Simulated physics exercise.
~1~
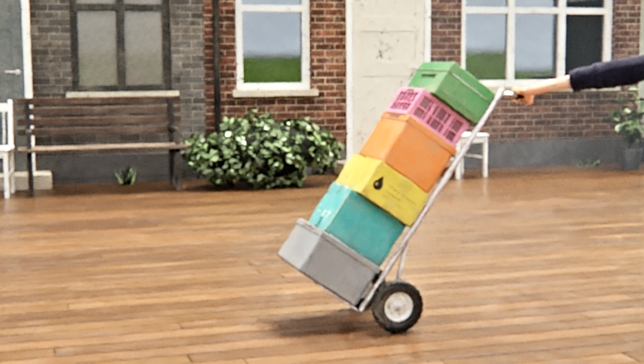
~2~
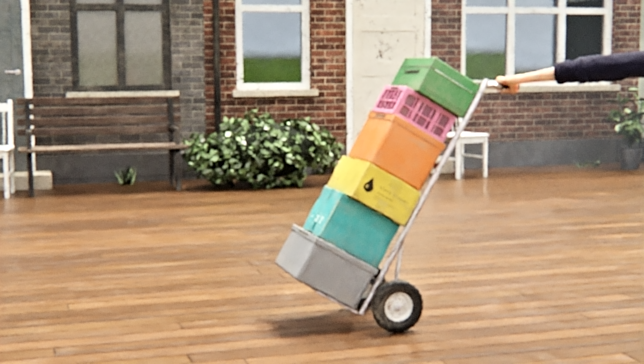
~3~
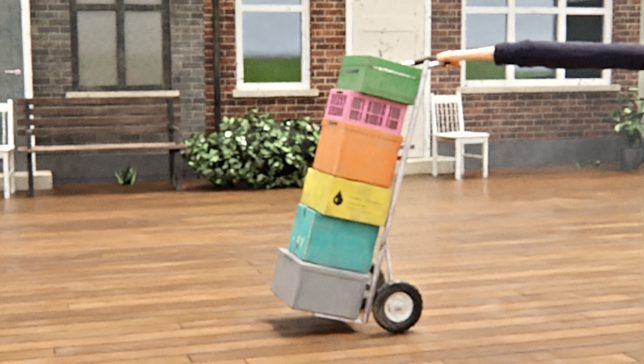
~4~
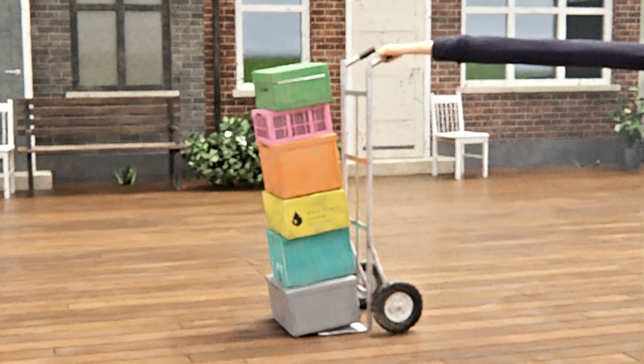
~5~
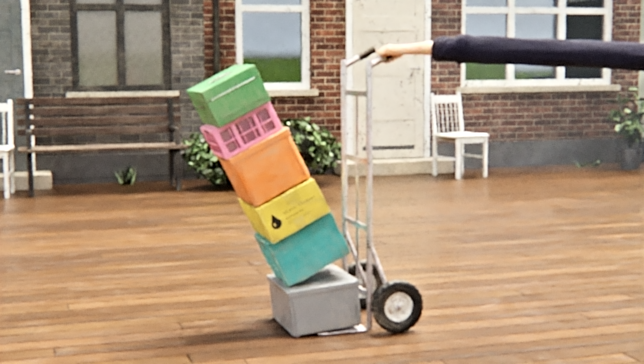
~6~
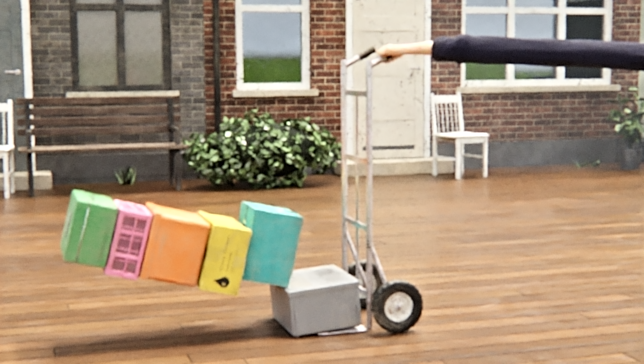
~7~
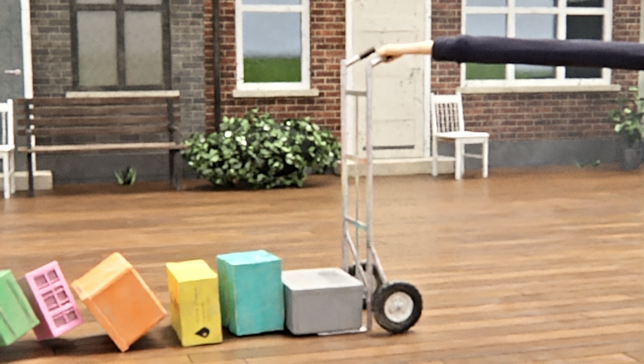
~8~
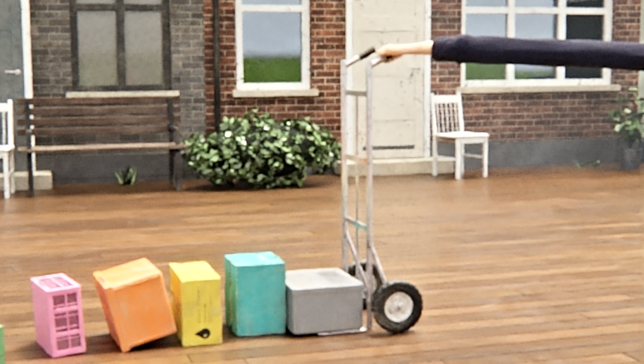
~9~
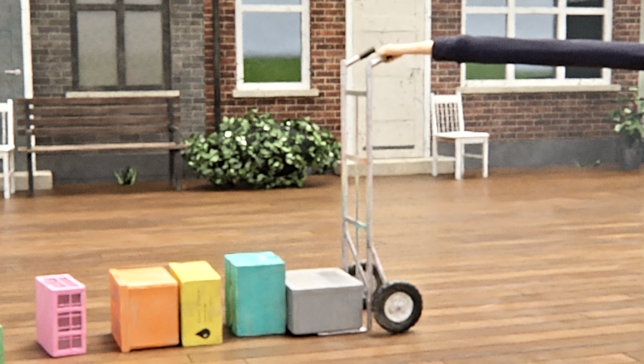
Hand truck swinging upright under an outstretched hand, its stacked boxes toppling left onto the floor, only the grey tote staying put.
